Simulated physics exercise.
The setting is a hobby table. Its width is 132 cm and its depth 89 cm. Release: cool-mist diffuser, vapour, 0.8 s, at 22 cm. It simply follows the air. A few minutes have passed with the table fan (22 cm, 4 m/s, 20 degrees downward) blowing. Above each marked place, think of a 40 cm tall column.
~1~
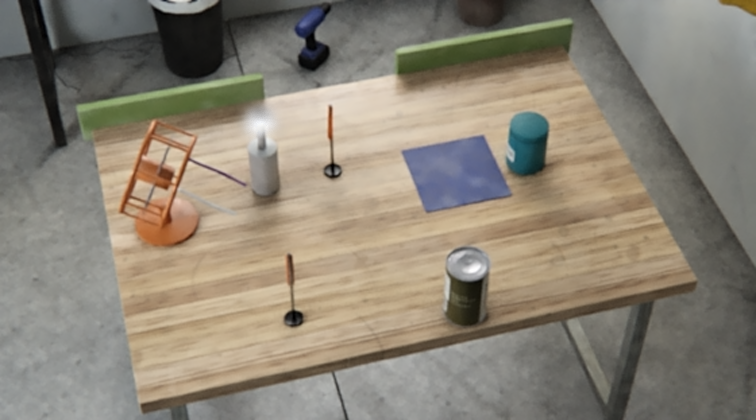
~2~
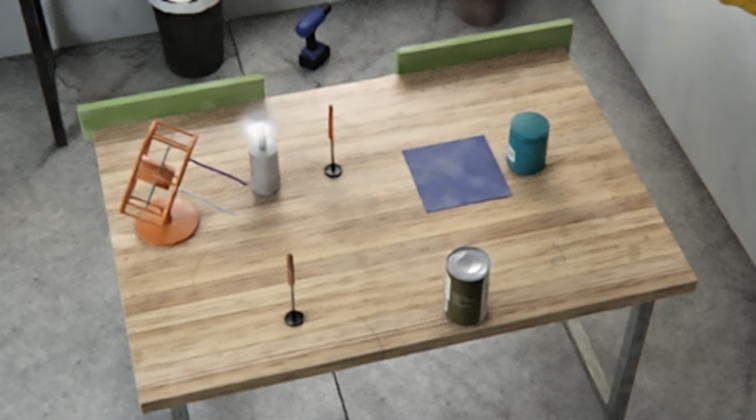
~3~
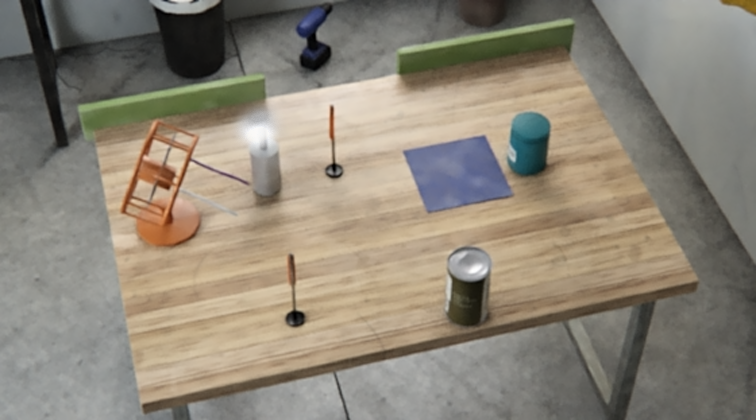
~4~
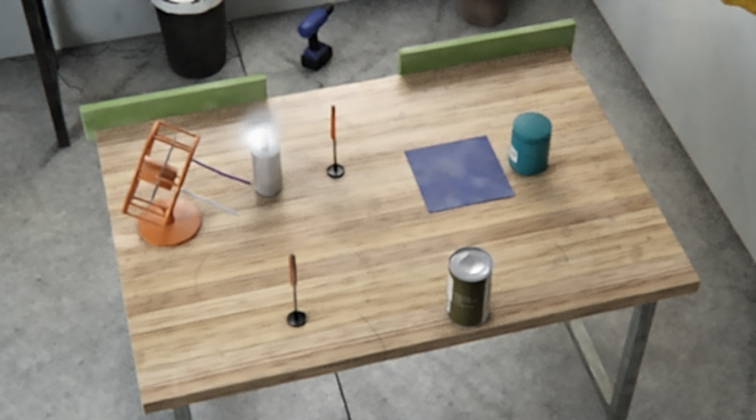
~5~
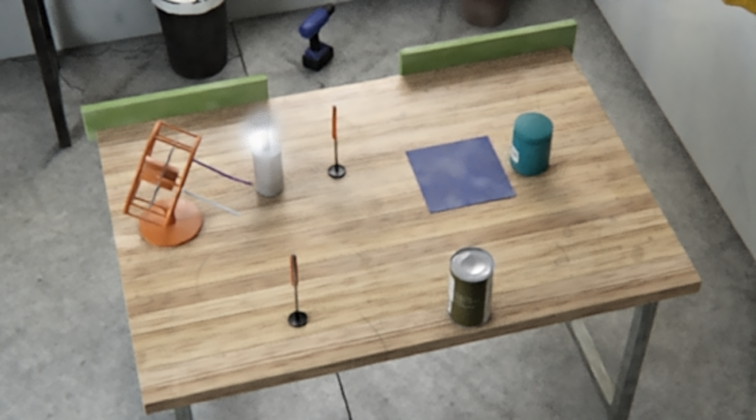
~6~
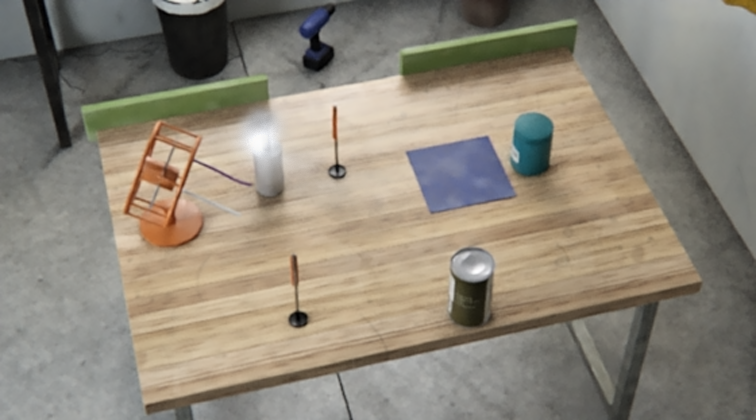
On a wooden hobby table, a white diffuser gives off pale vapour beside an orange table fan, with two small ribbon stands, a blue square, a teal jar and a dark tin nearby. The vapour first hangs around the diffuser's top, then sinks slightly and spreads faintly rightward, while the other objects stay put.
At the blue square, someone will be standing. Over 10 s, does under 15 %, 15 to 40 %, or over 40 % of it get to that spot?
In that time, more than 40 % gets there.
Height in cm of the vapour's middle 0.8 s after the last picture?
Height of middle: Approx. 8 cm.
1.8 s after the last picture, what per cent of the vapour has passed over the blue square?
50 per cent, roughly.
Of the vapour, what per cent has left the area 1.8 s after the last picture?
About 80 %.
Then, 0.8 s after the last picture we count, 34 % has passed over the blue square, with 82 % still about or yet to come, and the middle of the rest is near (491, 162).
Then, 1.8 s after the last picture we count, 49 % has passed over the blue square, with 22 % still about or yet to come, and the middle of the rest is near (600, 75).
Then, 3.8 s after the last picture we count, 49 % has passed over the blue square, with 4 % still about or yet to come.
Then, 9.8 s after the last picture we count, 49 % has passed over the blue square, with 1 % still about or yet to come.
